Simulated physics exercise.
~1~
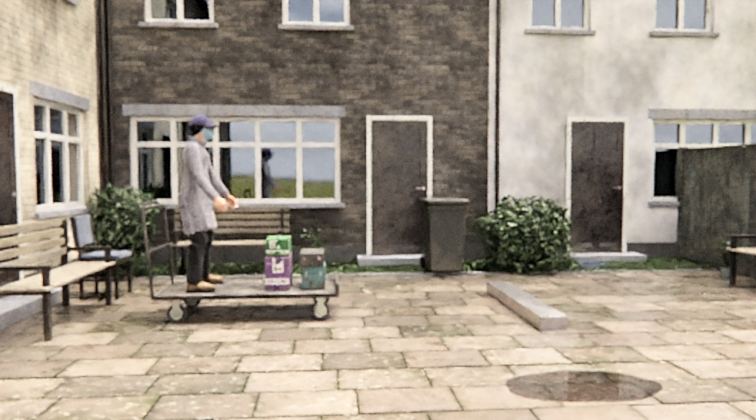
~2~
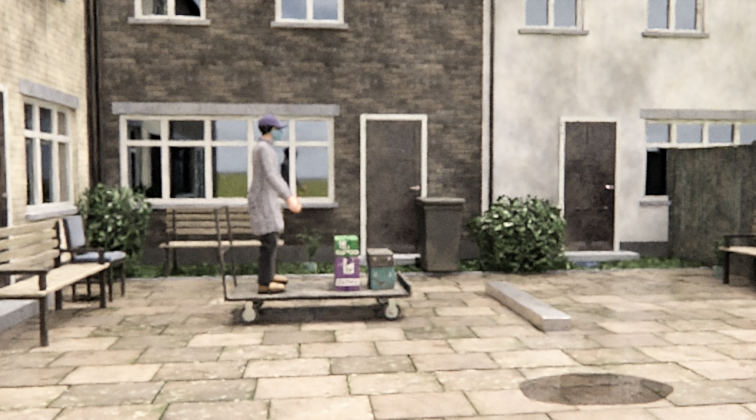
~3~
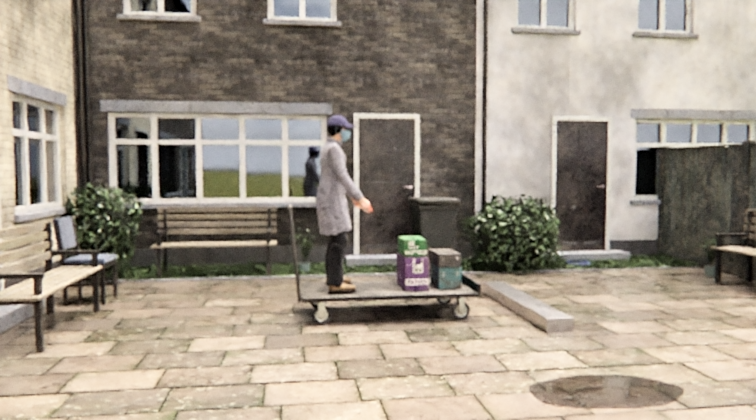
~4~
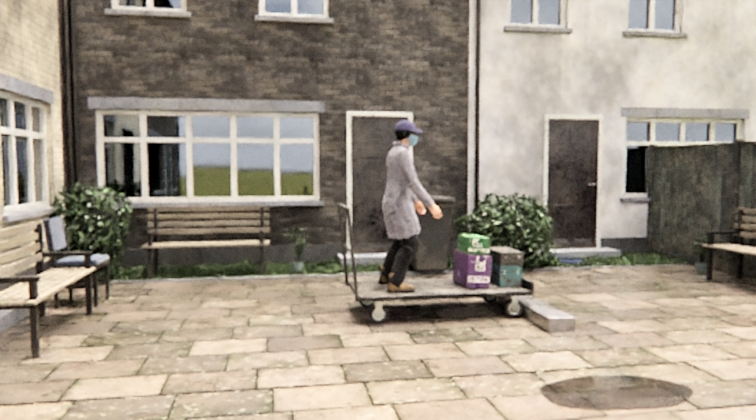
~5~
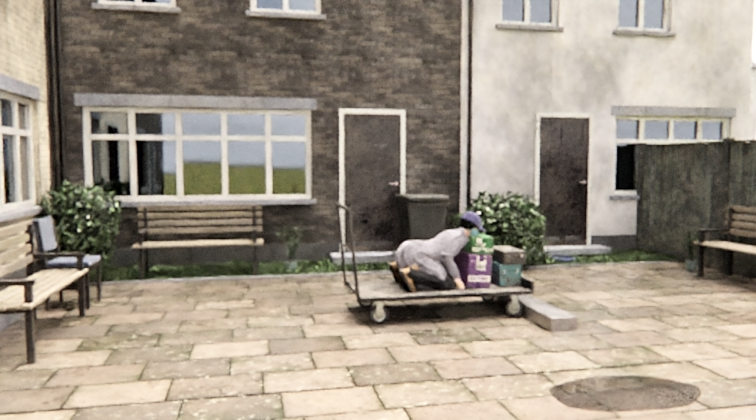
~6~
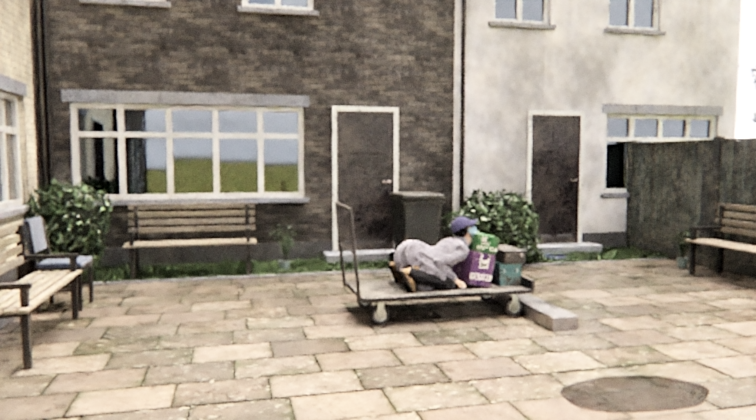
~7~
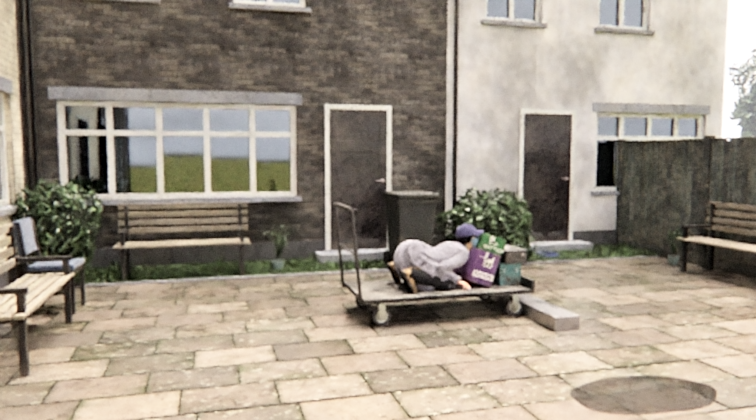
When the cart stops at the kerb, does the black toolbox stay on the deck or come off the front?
The black toolbox stays on the cart, still sitting by the teal one as the person slumps forward and the parcels lean.
